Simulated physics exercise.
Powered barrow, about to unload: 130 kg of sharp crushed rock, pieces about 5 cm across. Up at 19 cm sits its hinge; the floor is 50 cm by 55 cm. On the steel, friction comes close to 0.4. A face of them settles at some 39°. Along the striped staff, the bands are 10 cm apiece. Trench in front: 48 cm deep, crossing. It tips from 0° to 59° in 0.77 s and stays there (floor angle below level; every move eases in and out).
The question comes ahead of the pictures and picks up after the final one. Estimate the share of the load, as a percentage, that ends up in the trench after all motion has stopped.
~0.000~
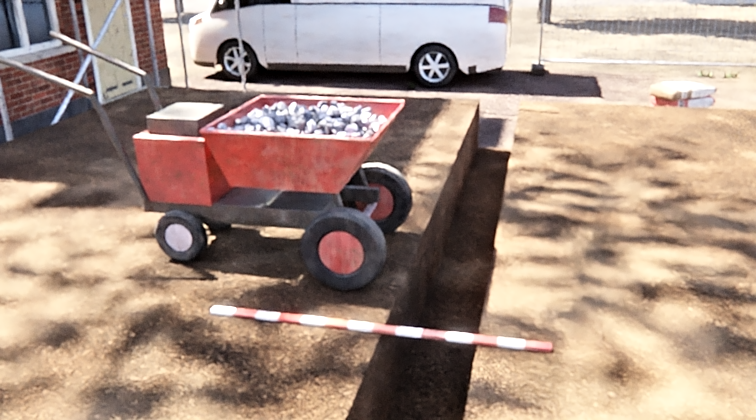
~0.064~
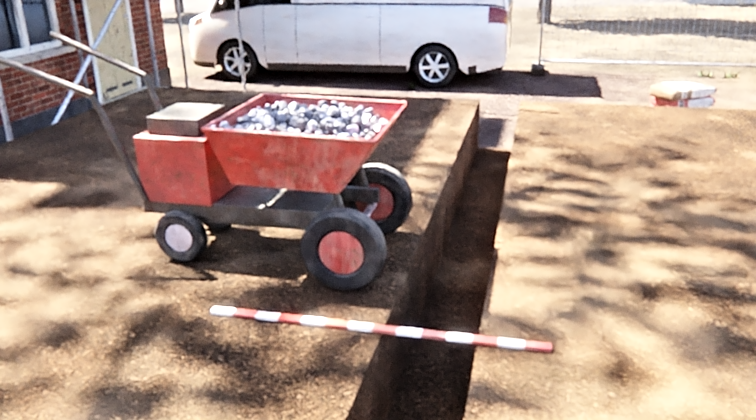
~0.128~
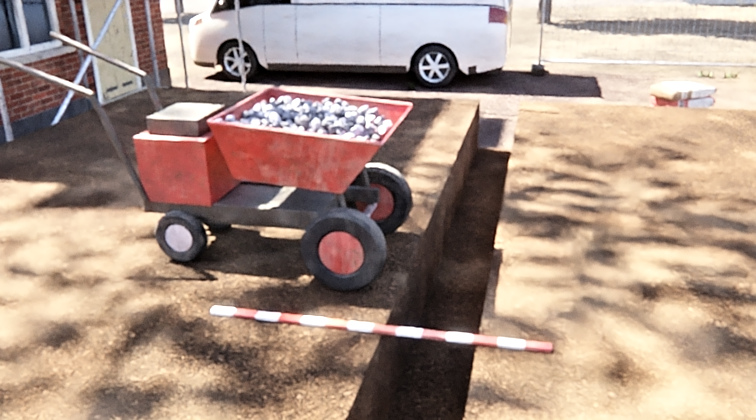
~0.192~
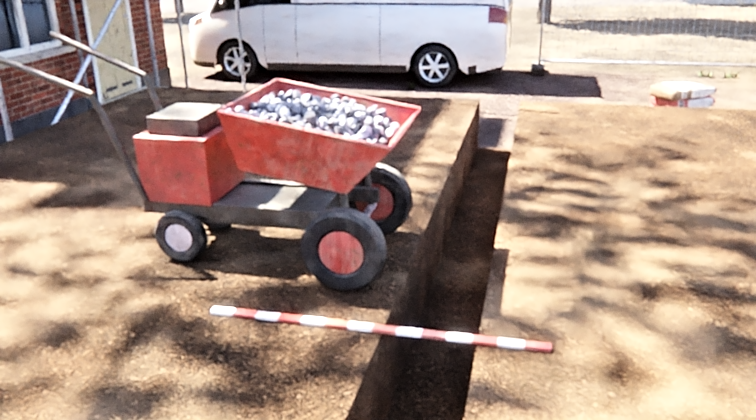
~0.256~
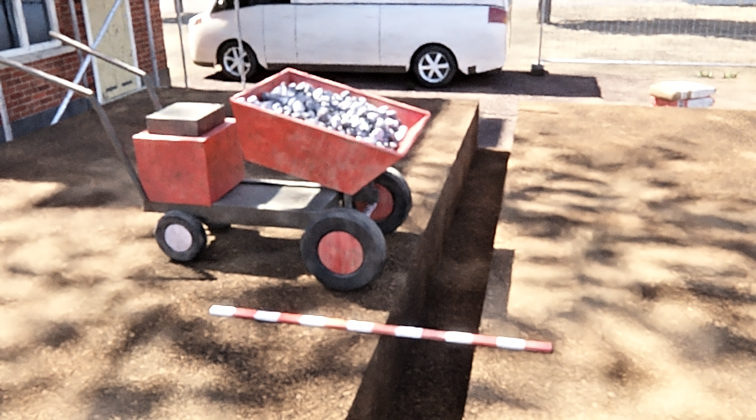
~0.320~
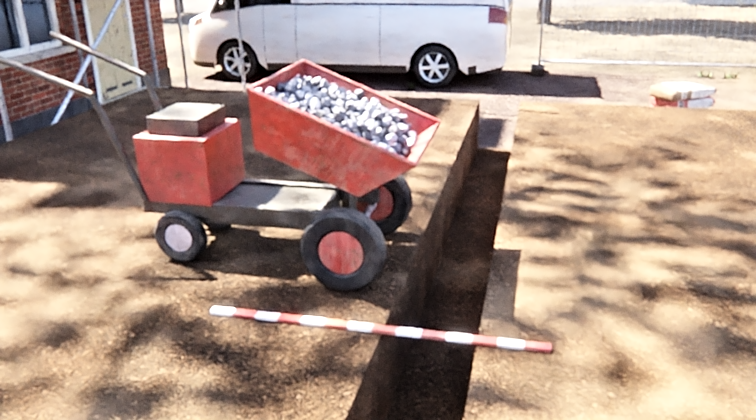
Roughly 10 per cent of the load ends up there.
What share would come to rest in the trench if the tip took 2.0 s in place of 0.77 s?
About 15%.
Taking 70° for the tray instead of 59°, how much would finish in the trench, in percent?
In that case some 25 per cent.
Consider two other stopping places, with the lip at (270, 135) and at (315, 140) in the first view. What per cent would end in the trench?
Roughly 35 per cent, then 35 per cent.
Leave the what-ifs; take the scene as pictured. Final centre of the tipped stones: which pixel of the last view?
Roughly at (525, 270).
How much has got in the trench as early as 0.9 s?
Around 5 per cent of it.
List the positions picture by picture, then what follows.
In the first frame, the tray is at 0°, its lip at (371, 141); the top of the load is at (320, 112).
In the second frame, the tray is at 1°, its lip at (374, 142); the top of the load is at (311, 111); the stones move at 0.3 m/s on average.
The third frame shows lip at (381, 144), floor tilted 4°, highest stones at (306, 107); the stones move at 0.5 m/s on average.
In the fourth frame, the tray is at 9°, its lip at (390, 149); the top of the load is at (283, 99); the stones move at 0.8 m/s on average.
In the fifth frame, the tray is at 15°, its lip at (402, 156); the top of the load is at (289, 91); the stones move at 0.9 m/s on average.
In the sixth frame, the tray is at 22°, its lip at (415, 165); the top of the load is at (303, 83); the stones move at 1.0 m/s on average.
After 0.6 s the floor is at 50°; 100 % in the tray; the foremost stones are at (450, 178).
After 0.9 s the floor is at 59°; 89 % in the tray, 4 % in the trench, 7 % past the trench; the foremost stones are at (531, 280).
After 1.2 s the floor is at 59°; 67 % in the tray, 4 % in the trench, 28 % past the trench; the foremost stones are at (621, 280).
After 3.2 s the floor is at 59°; 60 % in the tray, 10 % in the trench, 29 % past the trench; the foremost stones are at (666, 270).
